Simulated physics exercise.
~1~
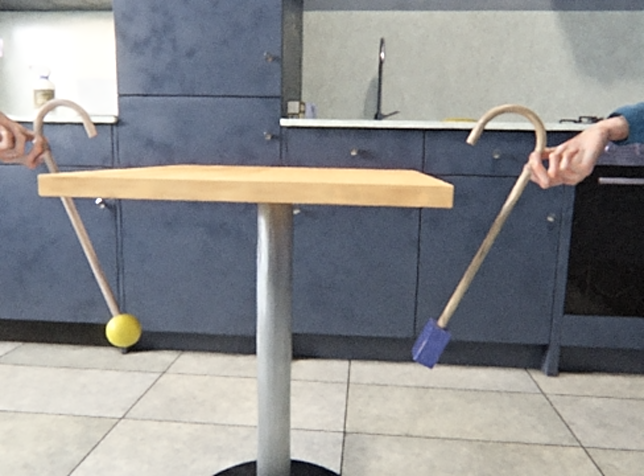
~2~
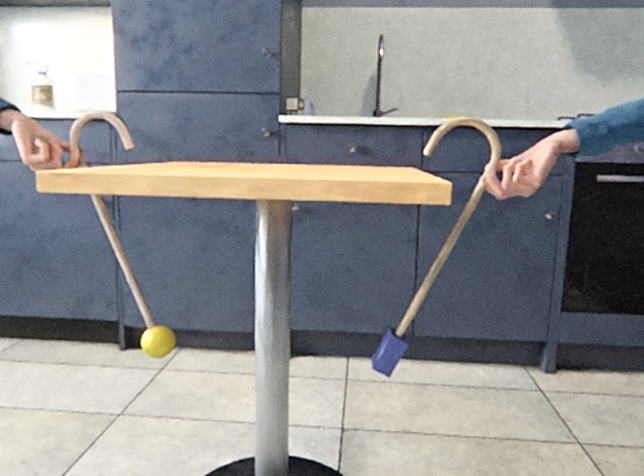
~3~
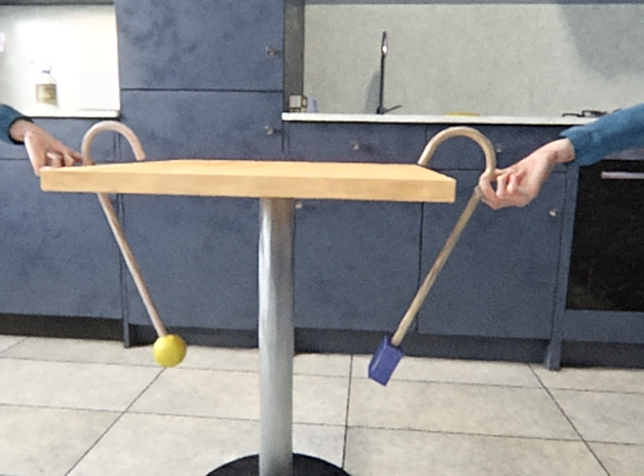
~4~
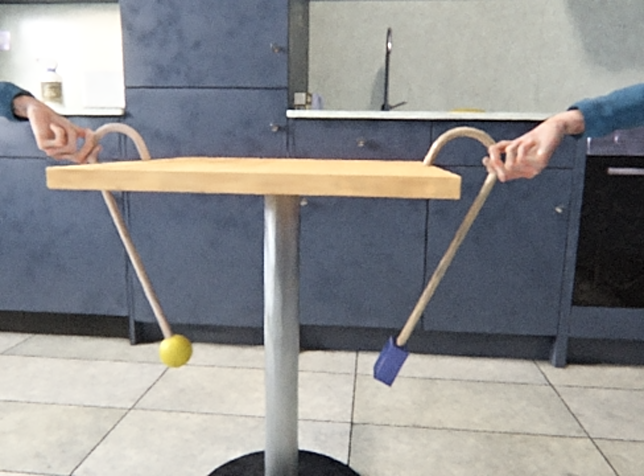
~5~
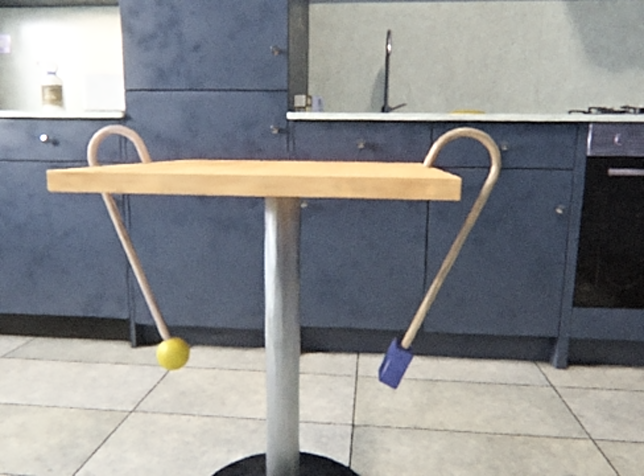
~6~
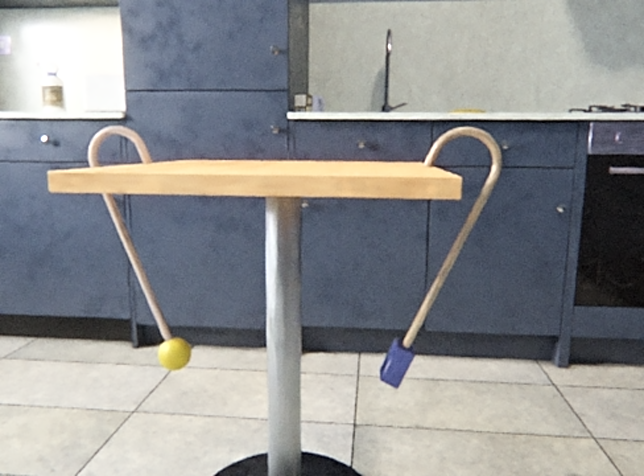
Two hooked wooden handles, one with a yellow ball-like end on the left and one with a blue block-like end on the right, are carried by two hands toward opposite edges of a light wooden table. The table stands on a metal post in a tiled kitchen with dark blue cupboards, seen from the side in a slightly swaying view. The left handle moves right and the right one moves left until their hooks rest over the tabletop. The hands then let go and withdraw. Both handles stay hanging at a slant from the table edges, at rest.
